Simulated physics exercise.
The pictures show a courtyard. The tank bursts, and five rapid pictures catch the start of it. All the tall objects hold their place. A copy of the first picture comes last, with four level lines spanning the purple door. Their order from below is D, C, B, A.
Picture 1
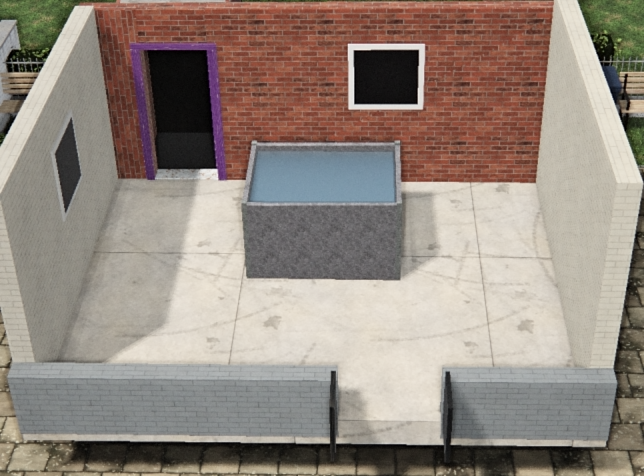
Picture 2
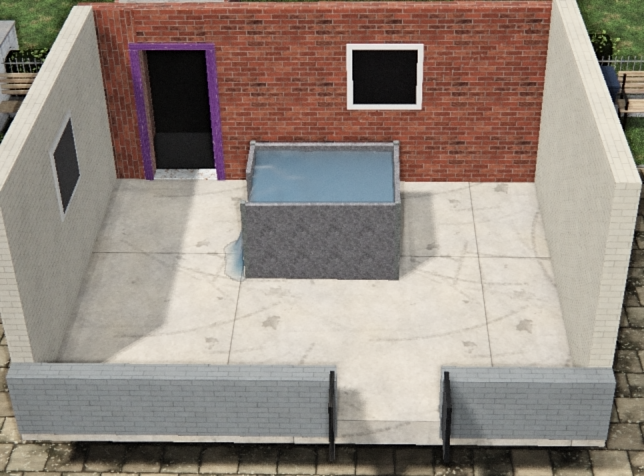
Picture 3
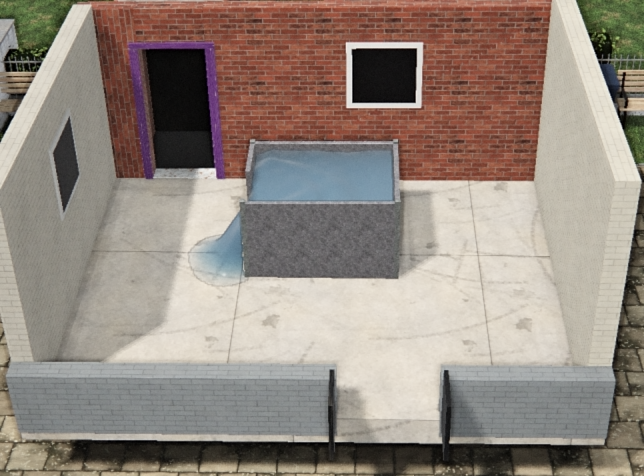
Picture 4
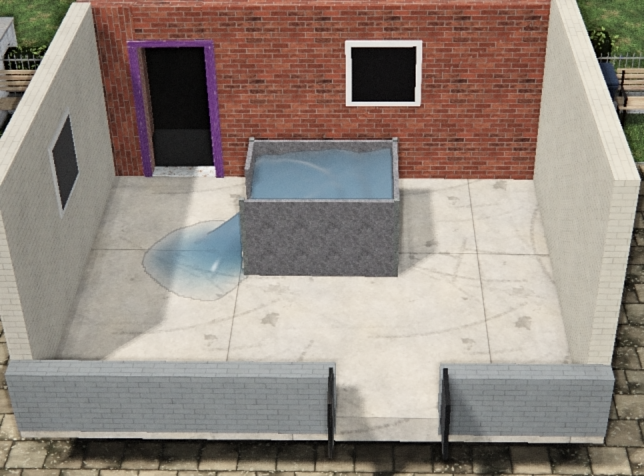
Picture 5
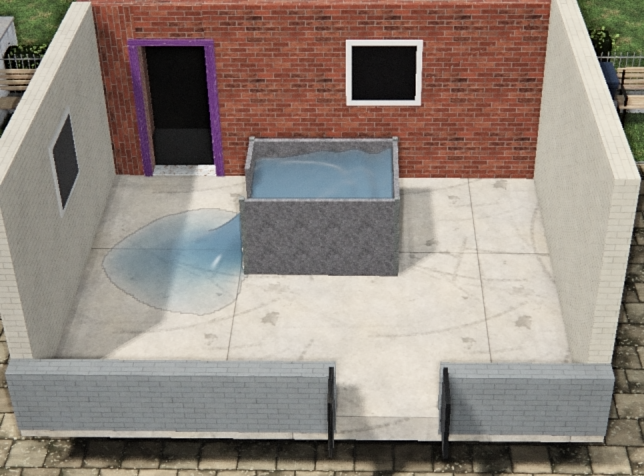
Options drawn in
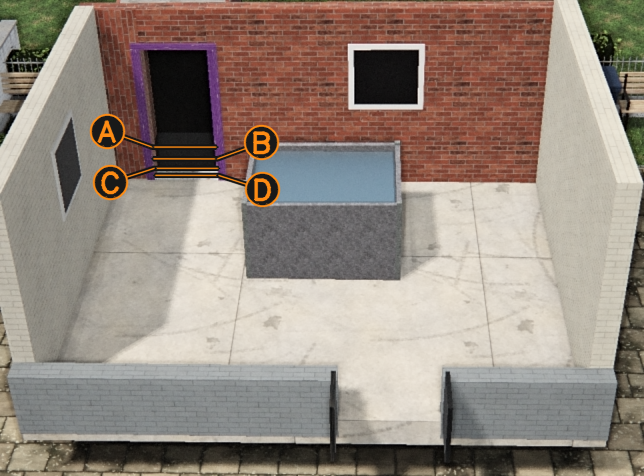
In a walled courtyard with a brick back wall, a purple-framed doorway and an open gate at the front, a stone tank holds still blue water. Water begins pouring from the tank's left side onto the pale floor, then fans out leftward in a widening, rounded puddle as the tank's level drops slightly.
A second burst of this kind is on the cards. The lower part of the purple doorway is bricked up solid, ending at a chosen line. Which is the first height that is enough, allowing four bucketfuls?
The answer is line C.
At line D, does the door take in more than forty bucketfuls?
No, it does not.
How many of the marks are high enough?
Three of them.
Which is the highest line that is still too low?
D it is.
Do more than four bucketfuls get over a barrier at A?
No, that is safe.
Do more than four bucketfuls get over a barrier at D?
Yes, that goes wrong.
In orange, A at (184, 147); B at (185, 158); C at (186, 168); D at (186, 175); from the bottom up D, C, B, A.
If A is chosen, nothing gets over.
If B is chosen, nothing gets over.
If C is chosen, a bucket or two gets in.
If D is chosen, about 12 bucketfuls get in.
